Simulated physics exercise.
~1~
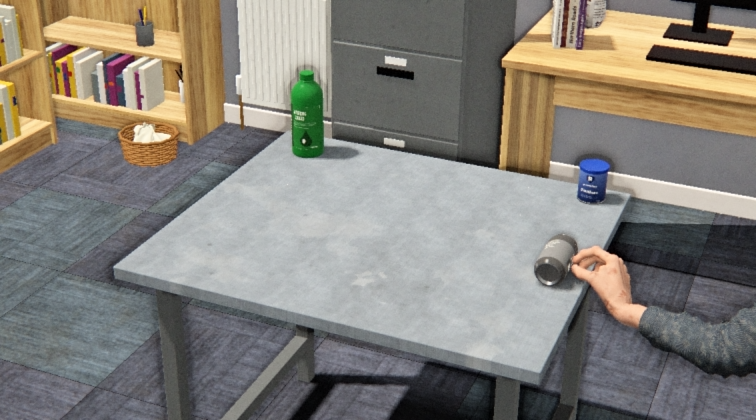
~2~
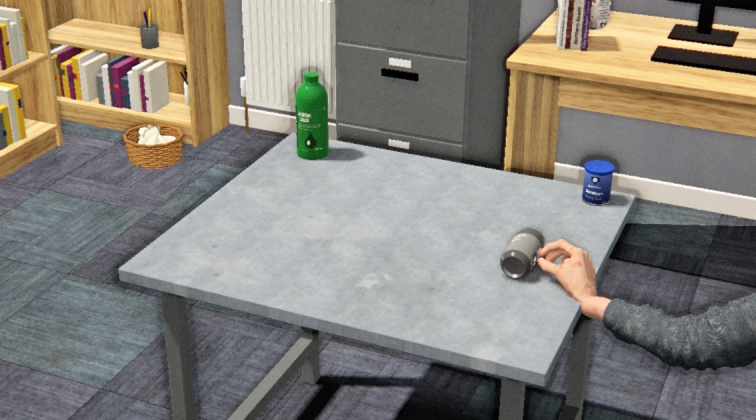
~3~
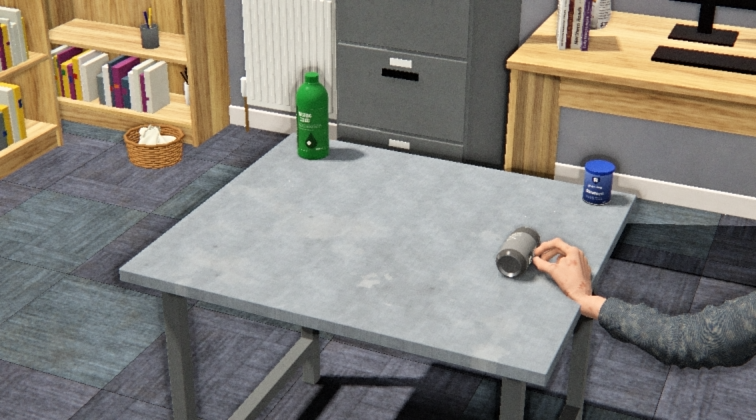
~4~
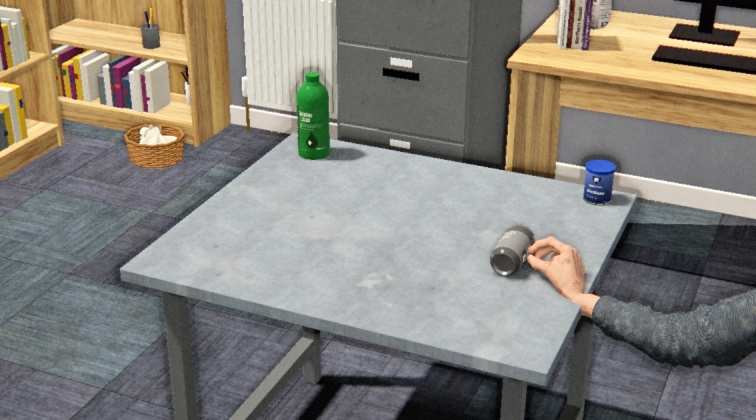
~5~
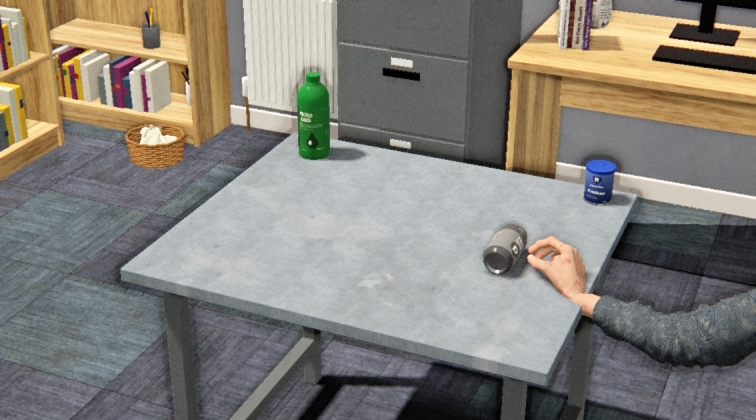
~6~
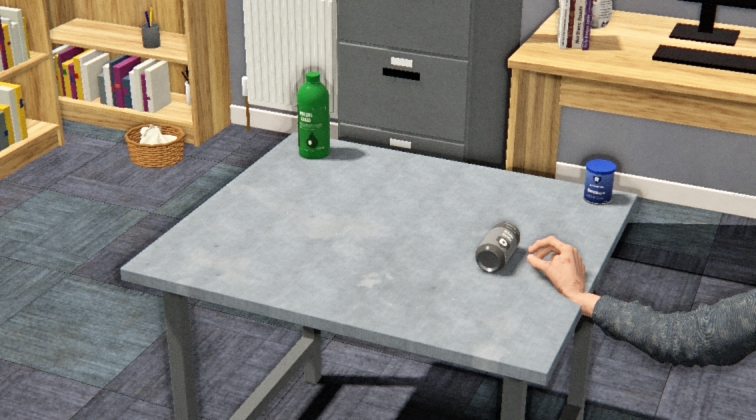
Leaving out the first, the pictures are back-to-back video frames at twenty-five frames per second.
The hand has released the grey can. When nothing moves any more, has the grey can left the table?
No, it is still on the table.
Then, 0.10 s after the last picture, grey can rolled about its own width near (481, 243).
Then, 0.30 s after the last picture, grey can rolled well along near (453, 237).
Then, 0.50 s after the last picture, grey can rolled well along near (431, 233).
Then, 0.80 s after the last picture, grey can rolled well along near (412, 229).
At rest, moved from the start, grey can. Seen from the same camera at the end, grey can near (406, 228).
